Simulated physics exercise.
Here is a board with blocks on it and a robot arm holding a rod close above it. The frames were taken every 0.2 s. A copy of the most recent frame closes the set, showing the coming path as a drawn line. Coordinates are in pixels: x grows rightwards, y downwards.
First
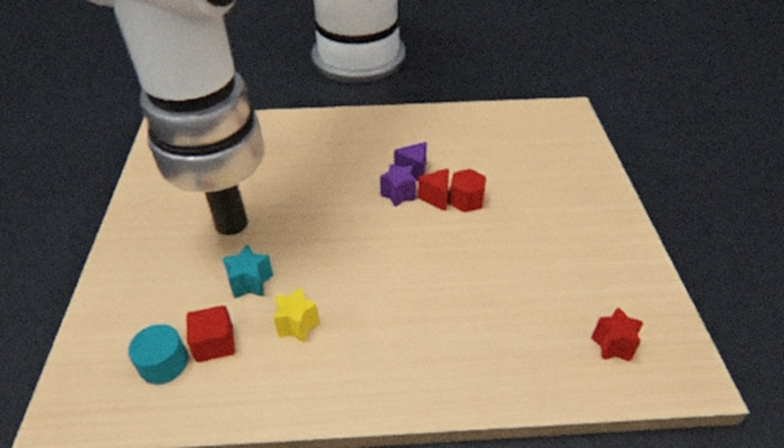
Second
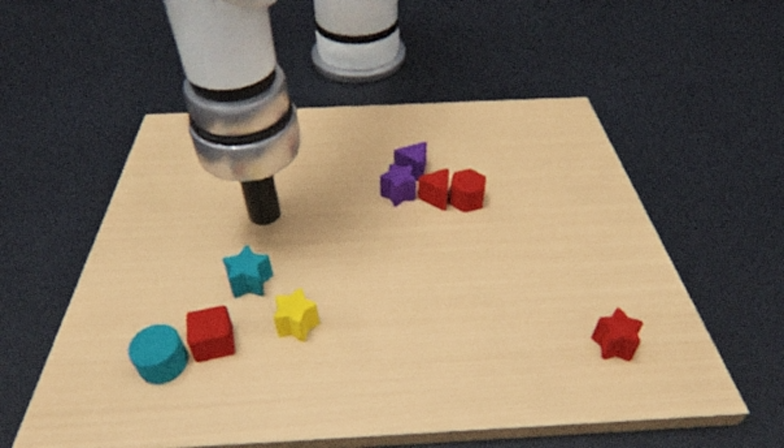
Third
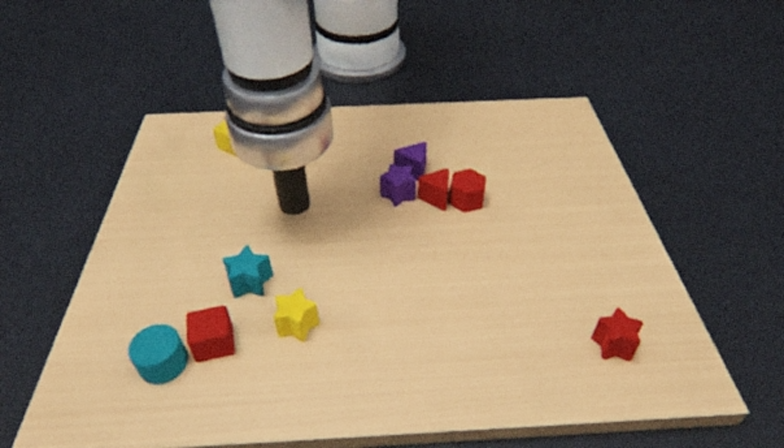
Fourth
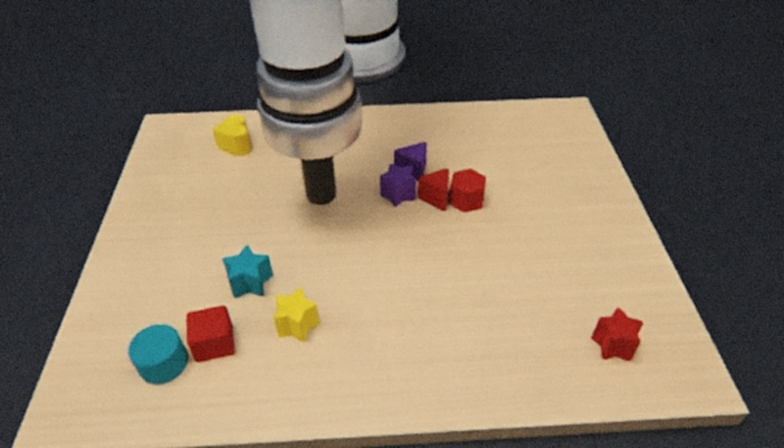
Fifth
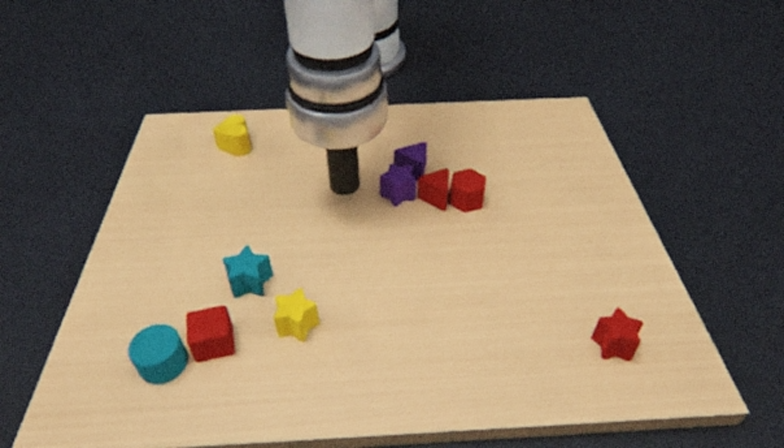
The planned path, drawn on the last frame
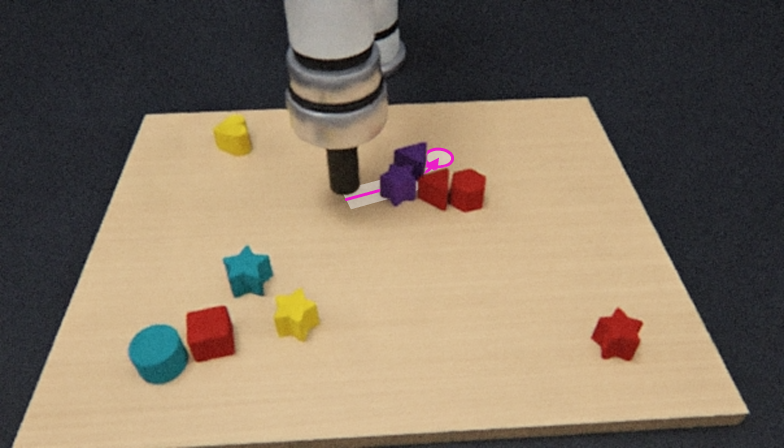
On a light wooden board against a dark surface, a robot arm holds a black rod just above and beyond a teal star. The arm moves steadily right and slightly away, uncovering a yellow block near the far left corner, until the rod is just left of the purple star, while every block stays still.
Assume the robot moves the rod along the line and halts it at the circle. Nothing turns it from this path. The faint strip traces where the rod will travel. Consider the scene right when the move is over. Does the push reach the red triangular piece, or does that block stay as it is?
It is moved off its spot.
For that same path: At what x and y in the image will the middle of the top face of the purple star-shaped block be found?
Located at (441, 170).
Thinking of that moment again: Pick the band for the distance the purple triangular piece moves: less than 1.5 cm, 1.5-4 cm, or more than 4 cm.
It ends over 4 cm away.
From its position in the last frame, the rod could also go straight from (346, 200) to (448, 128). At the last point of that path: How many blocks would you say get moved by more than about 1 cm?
Going by the path, one of them shifts by more than about 1 cm.
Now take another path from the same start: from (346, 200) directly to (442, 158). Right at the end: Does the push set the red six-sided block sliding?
No, I don't think so.
Path on the board, from (346, 200) by way of (384, 189) and (418, 178) to (439, 158).
The first path, step by step. One third of the way, rod (383, 175); purple star-shaped block (417, 173), turned 20° clockwise; red triangular piece (448, 178); red six-sided block (475, 180).
Two thirds of the way, rod (419, 164); purple star-shaped block (440, 171), turned 85° clockwise; purple triangular piece (429, 142), turned 20° anticlockwise; red triangular piece (464, 186); red six-sided block (492, 183), turned 15° anticlockwise.
At the end, rod (440, 144); purple star-shaped block (441, 170), turned 95° clockwise; purple triangular piece (450, 124), turned 20° anticlockwise; red triangular piece (464, 186); red six-sided block (492, 183), turned 15° anticlockwise.
